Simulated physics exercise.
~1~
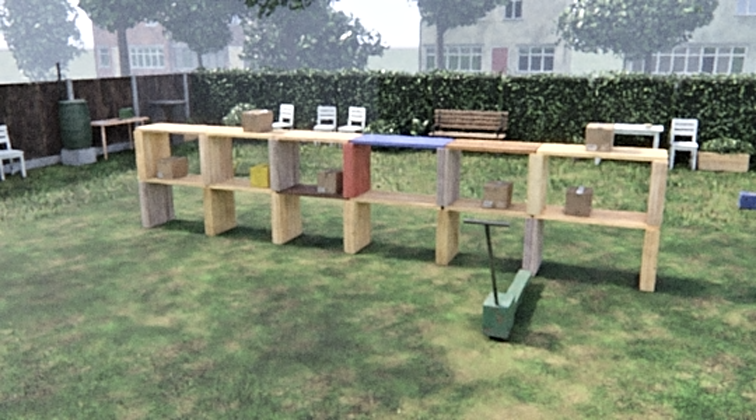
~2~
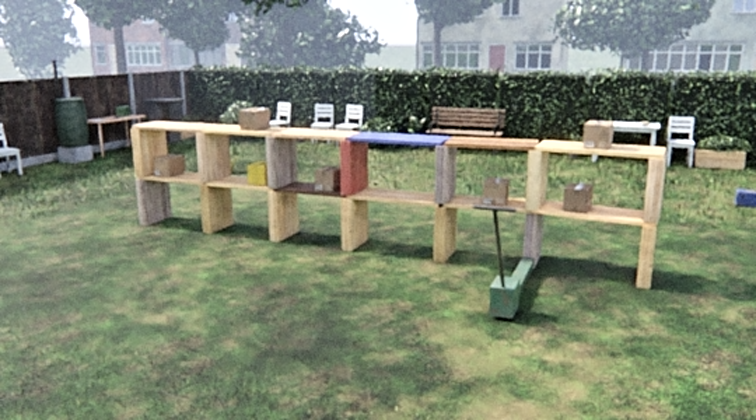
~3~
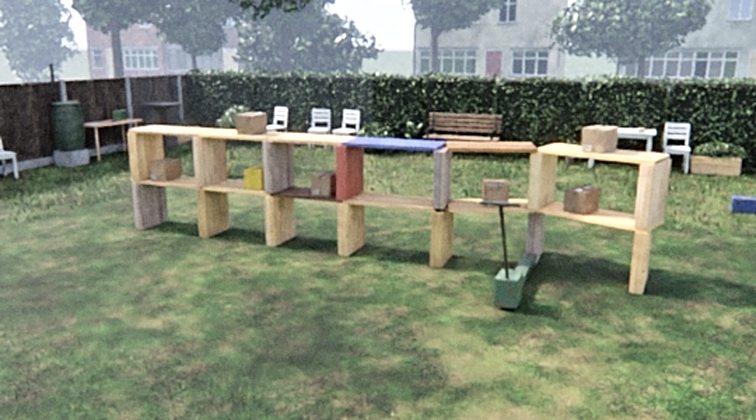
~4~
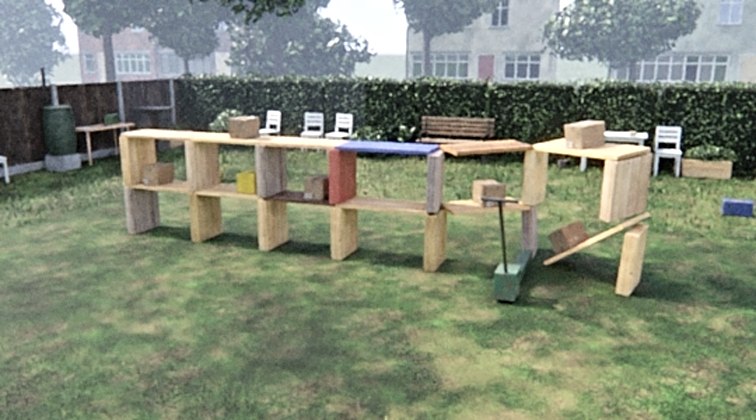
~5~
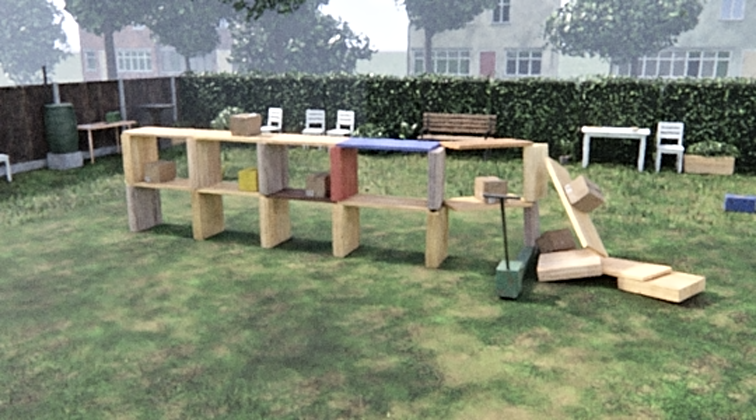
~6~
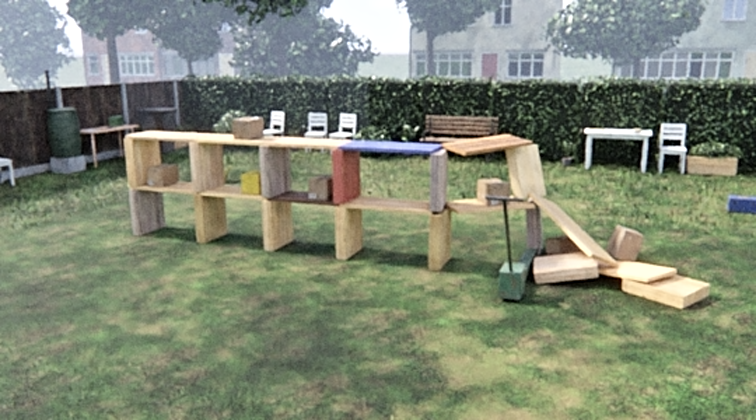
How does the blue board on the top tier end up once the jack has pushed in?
The blue board is still up on the top tier, resting above the red upright and its neighbour, while the right-hand end of the row lies collapsed on the grass.
